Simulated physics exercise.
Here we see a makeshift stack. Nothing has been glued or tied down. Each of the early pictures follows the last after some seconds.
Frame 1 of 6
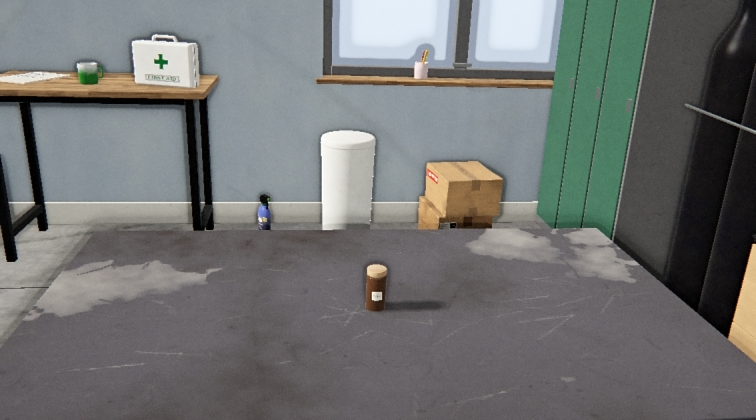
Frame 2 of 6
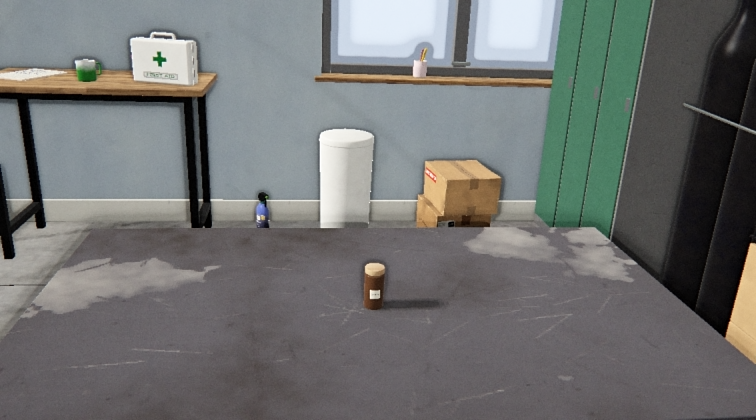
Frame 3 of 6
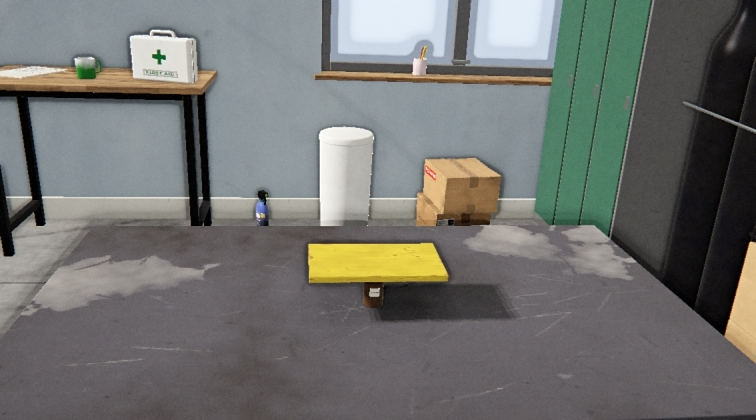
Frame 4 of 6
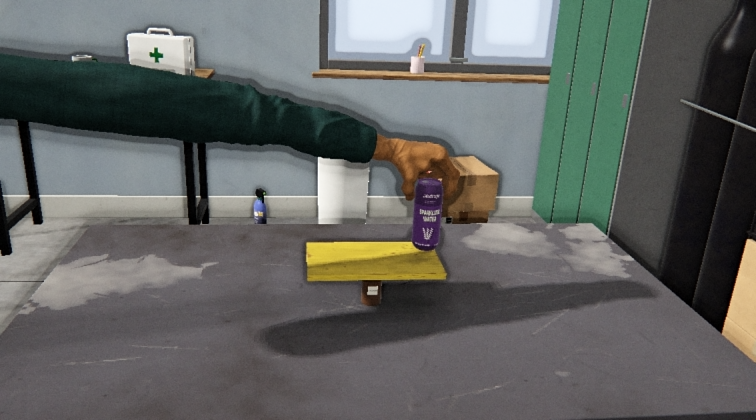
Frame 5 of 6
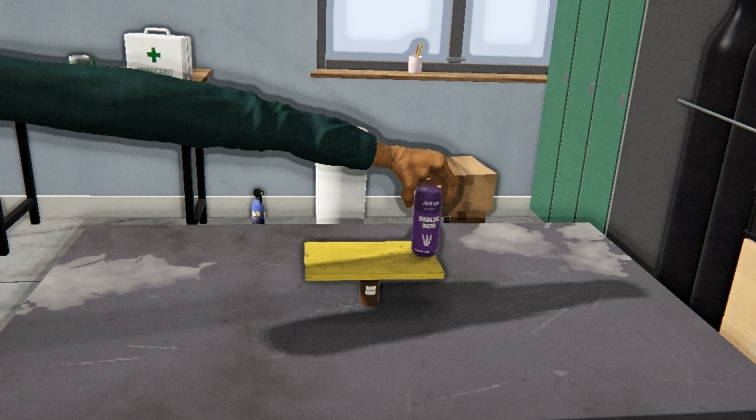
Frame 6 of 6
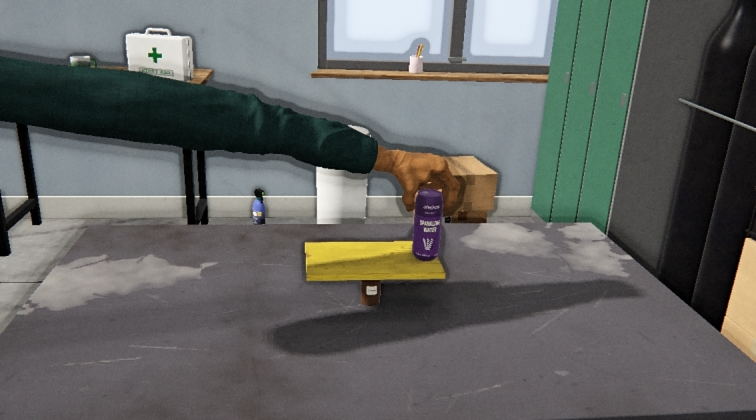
In this clip, a small brown shaker stands on a dark table, and a yellow board then appears across its top. A hand reaching in from the left lowers a purple can onto the board's right end and keeps holding it.
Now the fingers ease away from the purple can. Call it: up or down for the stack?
Down - it falls.
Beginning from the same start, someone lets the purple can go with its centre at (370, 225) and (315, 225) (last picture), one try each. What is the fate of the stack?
Result of try one is that it stays stable, and of try two that it tips over.
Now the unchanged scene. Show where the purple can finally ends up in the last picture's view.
Somewhere around (471, 281) in the last picture.
Then, 0.40 s past the last view, purple can now fallen; yellow board rocked 53° from its first pose.
Then, 1.90 s past the last view, yellow board rocked 42° from its first pose; brown shaker rocked 43° from its first pose.
Finally, fallen, purple can and yellow board; down or leaning hard in the stack, brown shaker. Final places as the last picture's camera would see them, purple can near (471, 281). The stack loses its balance.
